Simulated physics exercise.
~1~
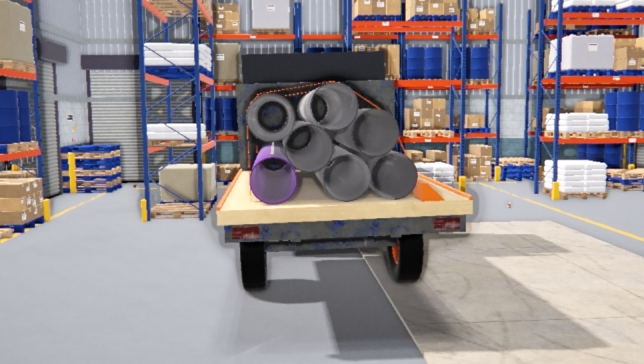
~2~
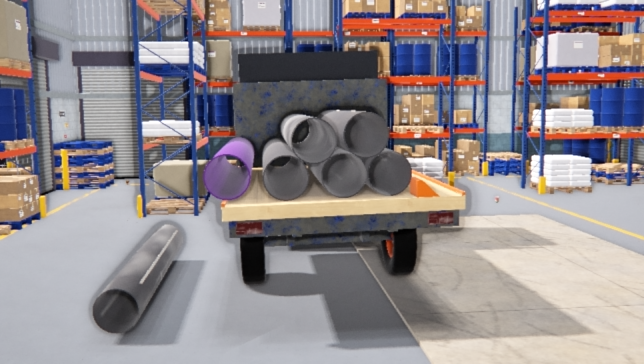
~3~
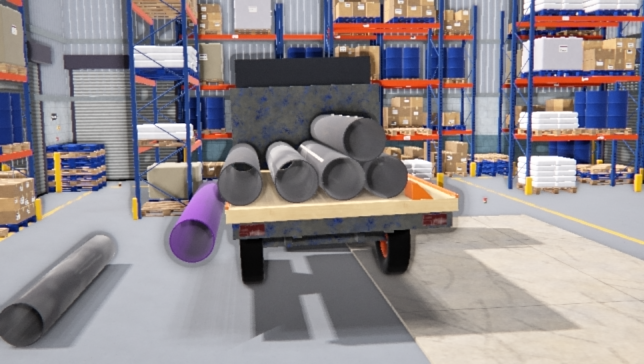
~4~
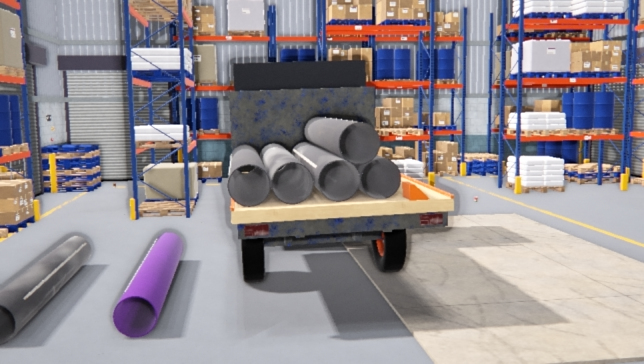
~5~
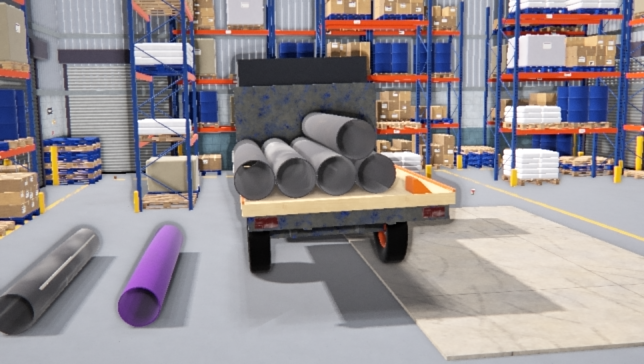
A purple pipe and several grey ones slumped across the back of a flatbed lorry in a warehouse, and one grey pipe dropped off the left side. The purple one rolled off after it, and both ended up on the floor while five grey pipes stayed aboard.
